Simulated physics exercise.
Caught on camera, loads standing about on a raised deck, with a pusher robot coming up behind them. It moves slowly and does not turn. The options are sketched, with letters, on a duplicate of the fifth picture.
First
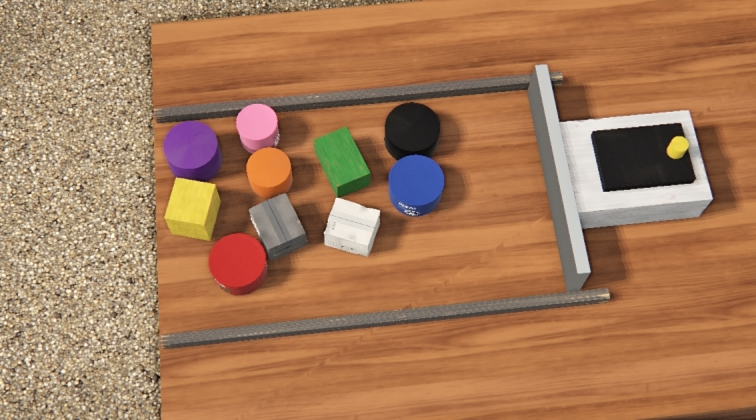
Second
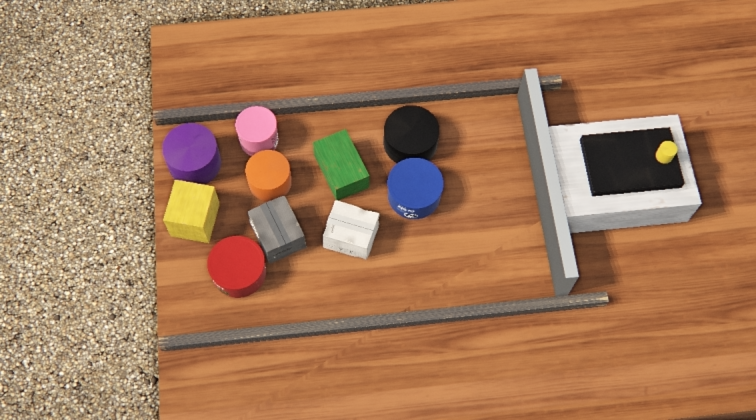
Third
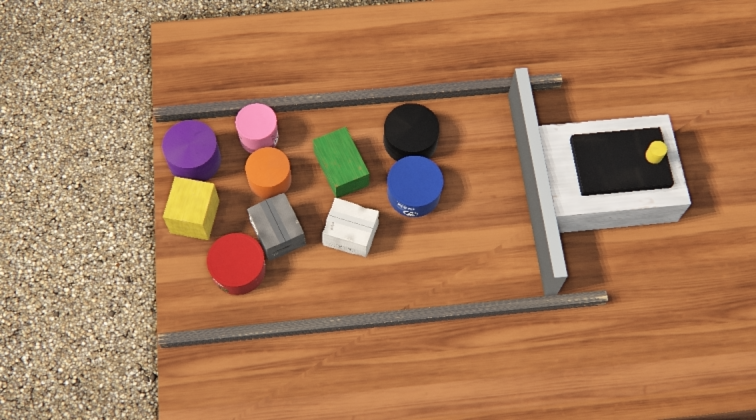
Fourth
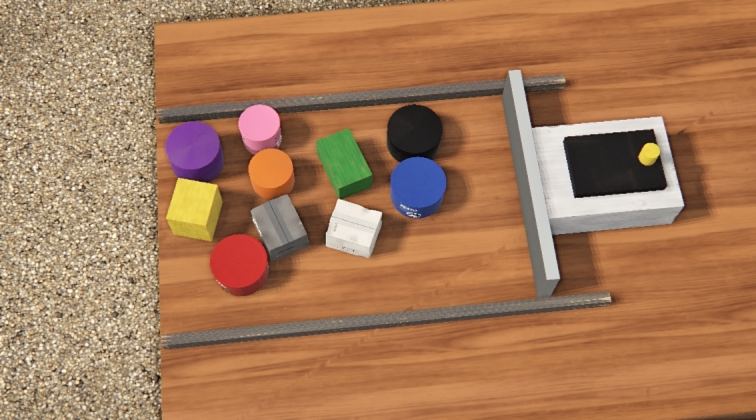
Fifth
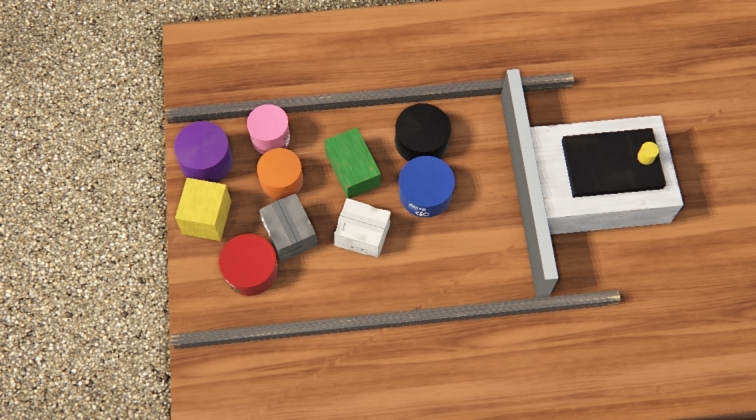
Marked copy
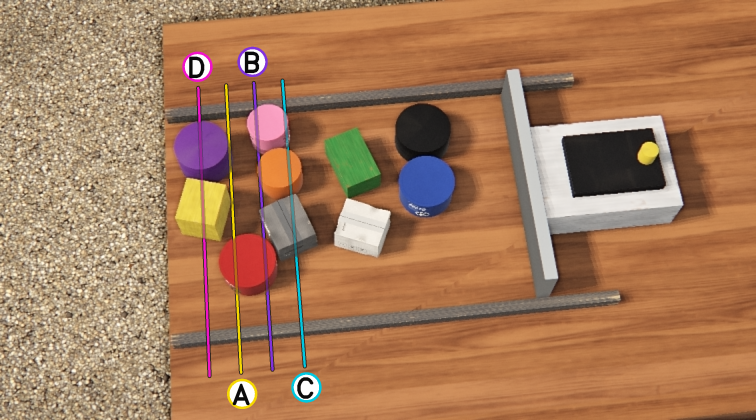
Wooden deck holding colourful cylinders and blocks, all standing still, while a white pusher robot creeps straight left towards them.
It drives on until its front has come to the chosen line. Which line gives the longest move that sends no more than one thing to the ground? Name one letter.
C is the last line within the limit.
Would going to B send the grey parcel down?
No.
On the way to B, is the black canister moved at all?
By then, yes.
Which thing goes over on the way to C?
The yellow crate goes over.
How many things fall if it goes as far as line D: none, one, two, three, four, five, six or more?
In all, six or more.
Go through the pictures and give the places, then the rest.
In the first picture, black canister (412, 133); red pail (239, 266); white box (352, 227).
In the second picture, robot (625, 161); green crate (341, 165).
In the third picture, robot (615, 161); pink pail (257, 130).
In the fourth picture, robot (607, 163); grey parcel (280, 228).
In the fifth picture, robot (606, 162); yellow crate (204, 210); black canister (422, 134); red pail (249, 266).
On the marked copy, A at (233, 220); B at (263, 217); C at (293, 215); D at (204, 223).
With C. Early on, robot (521, 170); black canister (401, 136); blue pail (408, 189).
Further on, robot (437, 178); orange canister (239, 181); pink pail (251, 127).
At the end, robot (372, 184); yellow crate over the edge; purple canister (171, 144); one fallen.
As for the rest, A drops six; B drops three; D drops six.
